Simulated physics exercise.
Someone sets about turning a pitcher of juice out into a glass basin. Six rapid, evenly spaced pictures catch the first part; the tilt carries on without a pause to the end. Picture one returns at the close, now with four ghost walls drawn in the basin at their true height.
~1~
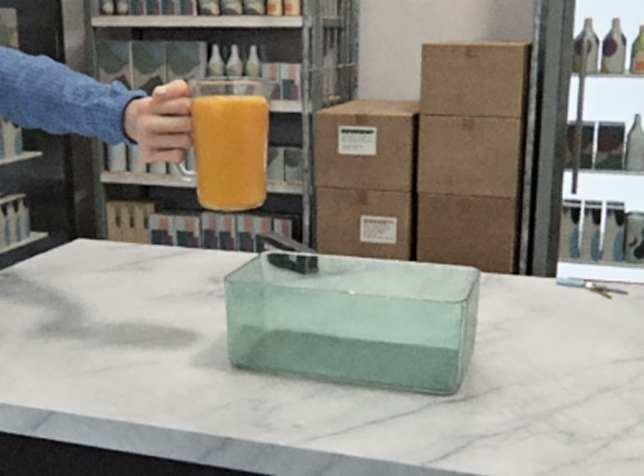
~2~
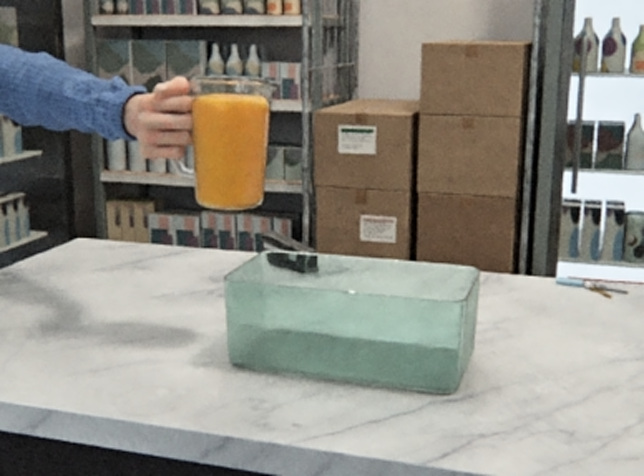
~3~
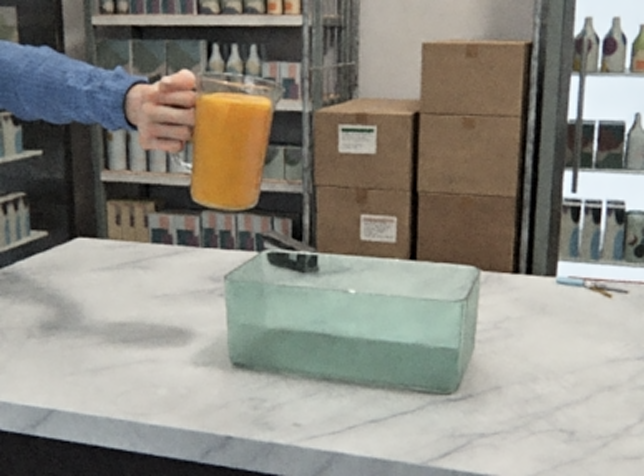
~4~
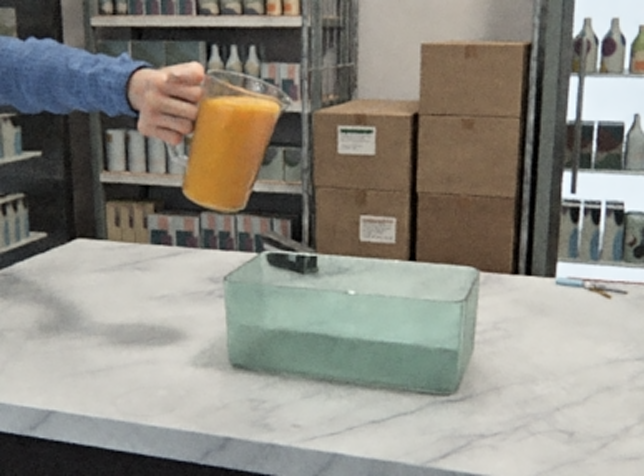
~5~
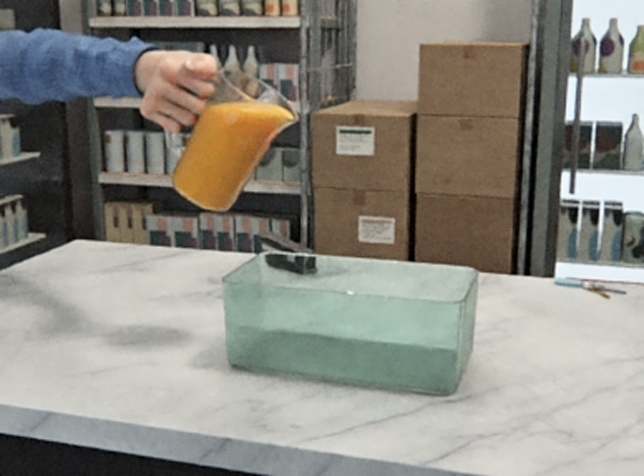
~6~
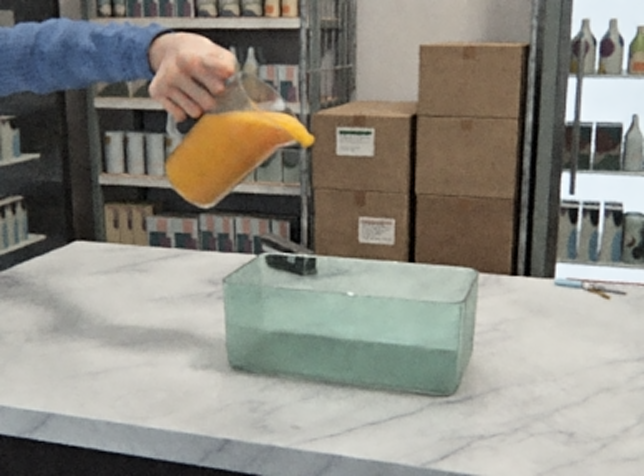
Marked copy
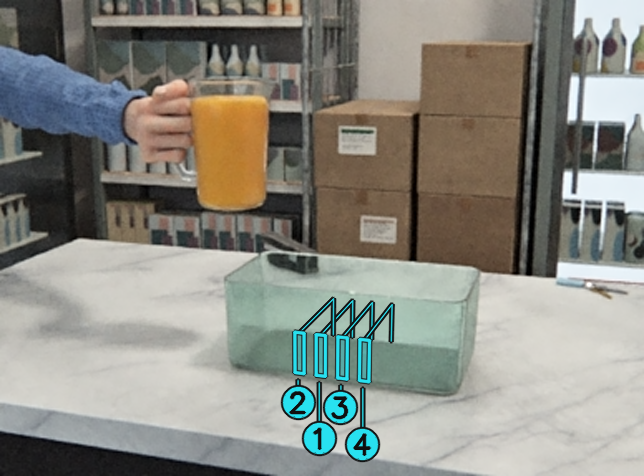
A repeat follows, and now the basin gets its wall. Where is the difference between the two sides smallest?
The best slot is 1.
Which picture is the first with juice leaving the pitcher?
In picture 6.
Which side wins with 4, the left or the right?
The left one.
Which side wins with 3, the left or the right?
More ends on the left.
In cyan, 1 at (319, 382); 2 at (298, 380); 3 at (340, 385); 4 at (362, 388).
If 1 is chosen, about 56 % ends left of the wall and 40 % right of it; 4 % is lost outside.
If 2 is chosen, about 21 % ends left of the wall and 77 % right of it.
If 3 is chosen, about 76 % ends left of the wall and 13 % right of it; 11 % is lost outside.
If 4 is chosen, about 88 % ends left of the wall and 4 % right of it; 7 % is lost outside.
